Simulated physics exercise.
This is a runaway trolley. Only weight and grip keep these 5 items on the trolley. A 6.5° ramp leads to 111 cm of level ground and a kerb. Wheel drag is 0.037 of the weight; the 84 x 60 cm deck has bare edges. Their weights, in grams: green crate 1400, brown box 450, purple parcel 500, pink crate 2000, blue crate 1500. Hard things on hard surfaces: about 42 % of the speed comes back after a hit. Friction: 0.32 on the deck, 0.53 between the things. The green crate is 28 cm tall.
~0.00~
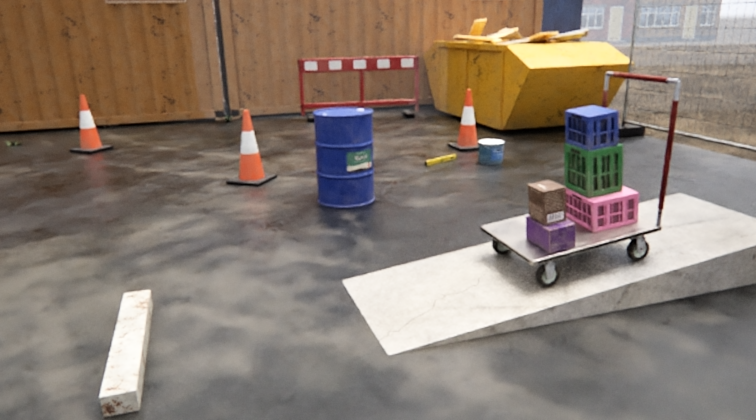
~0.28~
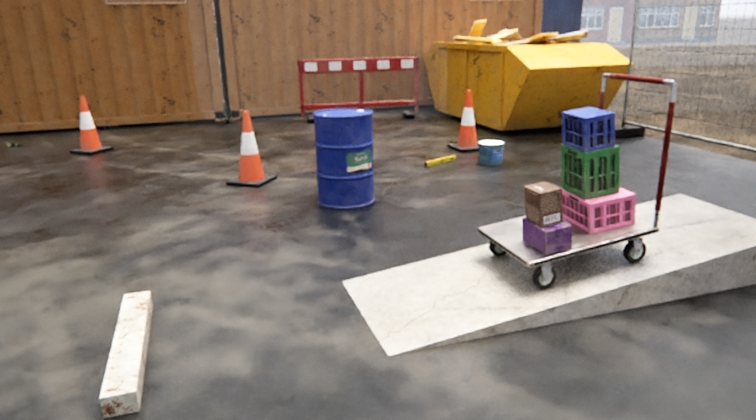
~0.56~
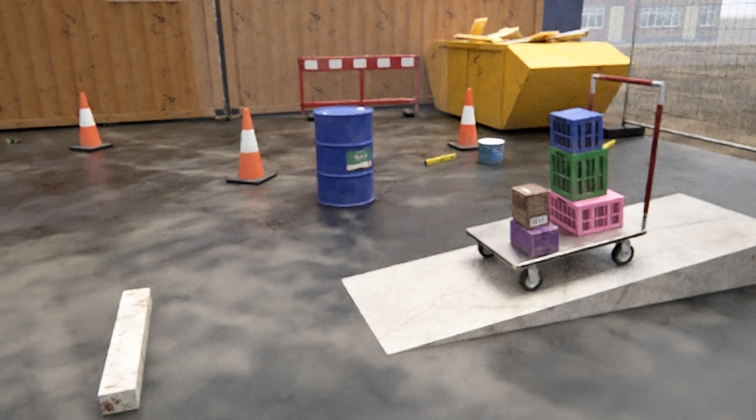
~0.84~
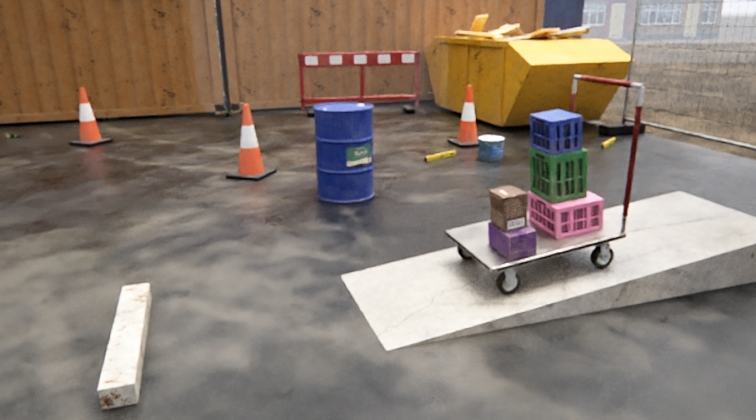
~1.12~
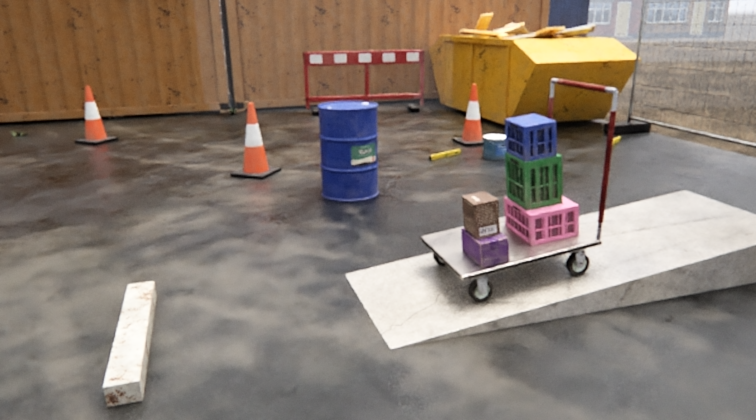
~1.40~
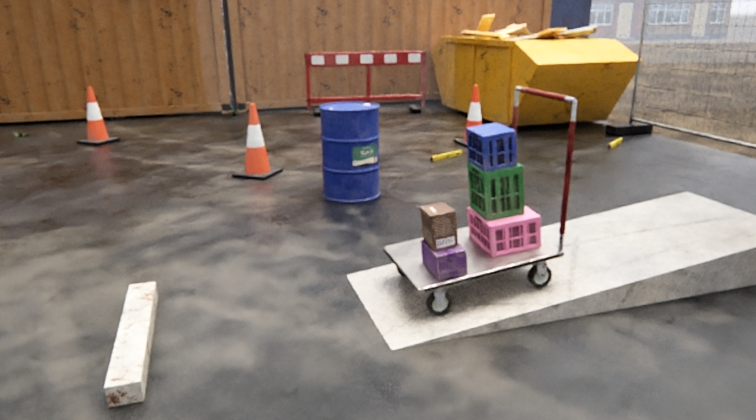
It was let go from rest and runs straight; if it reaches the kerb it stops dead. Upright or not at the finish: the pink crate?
The pink crate is still upright.
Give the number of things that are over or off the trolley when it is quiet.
In all, 2.
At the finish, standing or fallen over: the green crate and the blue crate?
The green crate is still upright; the blue crate keeps standing.
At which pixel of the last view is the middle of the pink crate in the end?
Around (225, 278).
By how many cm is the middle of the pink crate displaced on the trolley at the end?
About 20 cm.
After 2.60 s, trolley at the kerb; pink crate slid 7 cm near (249, 275); blue crate slid 8 cm; brown box slid 8 cm.
After 2.90 s, trolley at the kerb; brown box now off the trolley; pink crate slid 19 cm near (225, 278); purple parcel tipped 8° from how it sat.
By the end (3.7 s), off the trolley and tipped over, brown box and purple parcel; not toppled but over 10 cm from the start, green crate, pink crate and blue crate. Seen from the same camera at the end, pink crate near (225, 278).
